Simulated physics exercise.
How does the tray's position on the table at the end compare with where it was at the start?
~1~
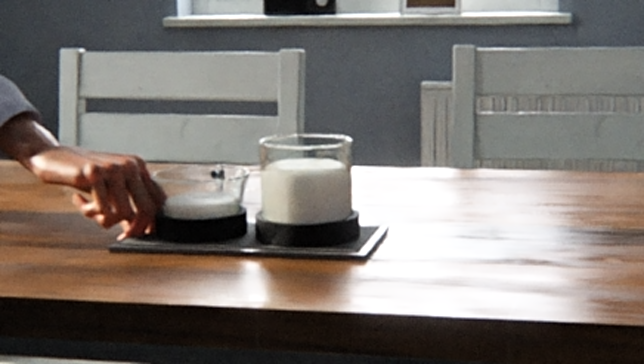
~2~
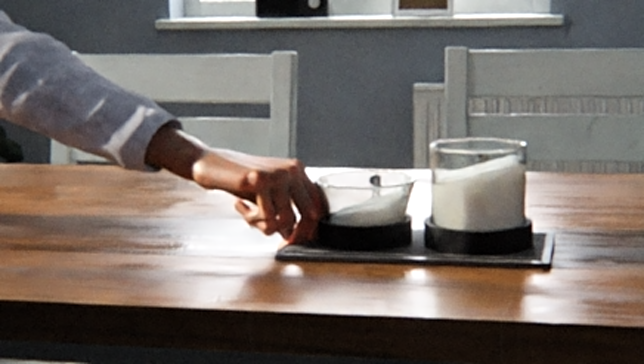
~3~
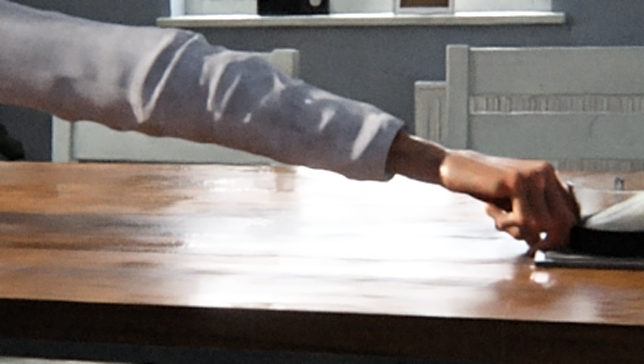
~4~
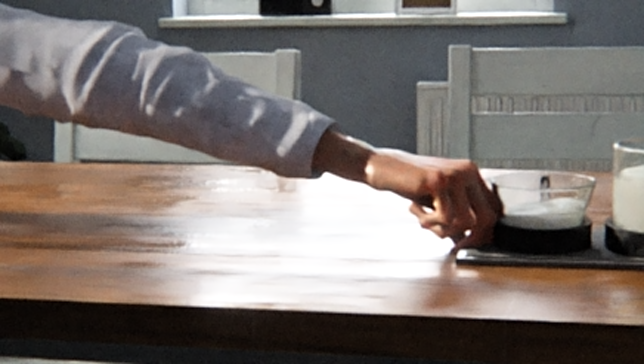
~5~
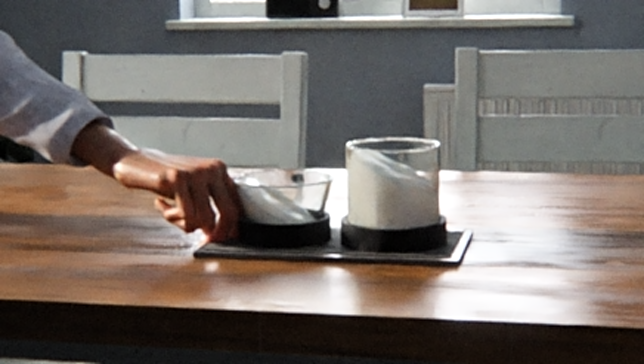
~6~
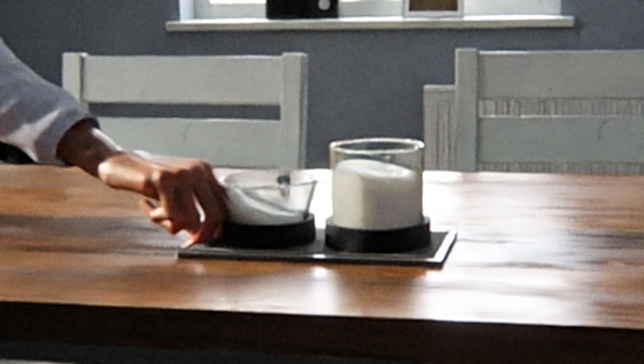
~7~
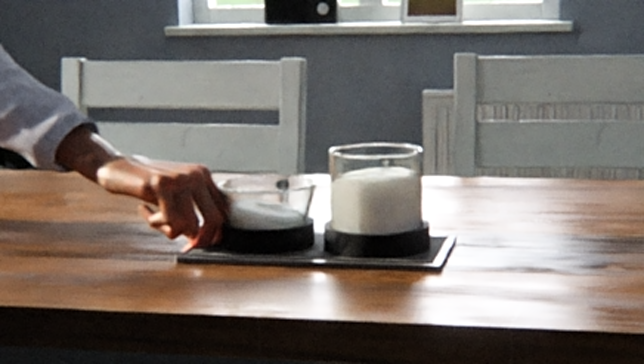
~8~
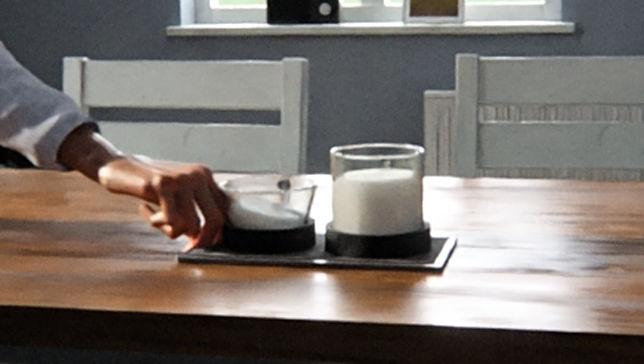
At the end the tray rests a little farther to the right than where it was at the start.
The clip opens on a wooden table where a hand holds the left end of a dark tray carrying two clear cups of milk, a low one on the left and a taller one on the right, each in a black holder. The hand pushes the tray right, and the milk tilts in both cups. The tray travels on until the taller cup is out of view at the right edge. The arm then draws it back left, with the milk sloping again. Finally the tray stops, the hand still on it, and the milk settles nearly level with no spill visible.
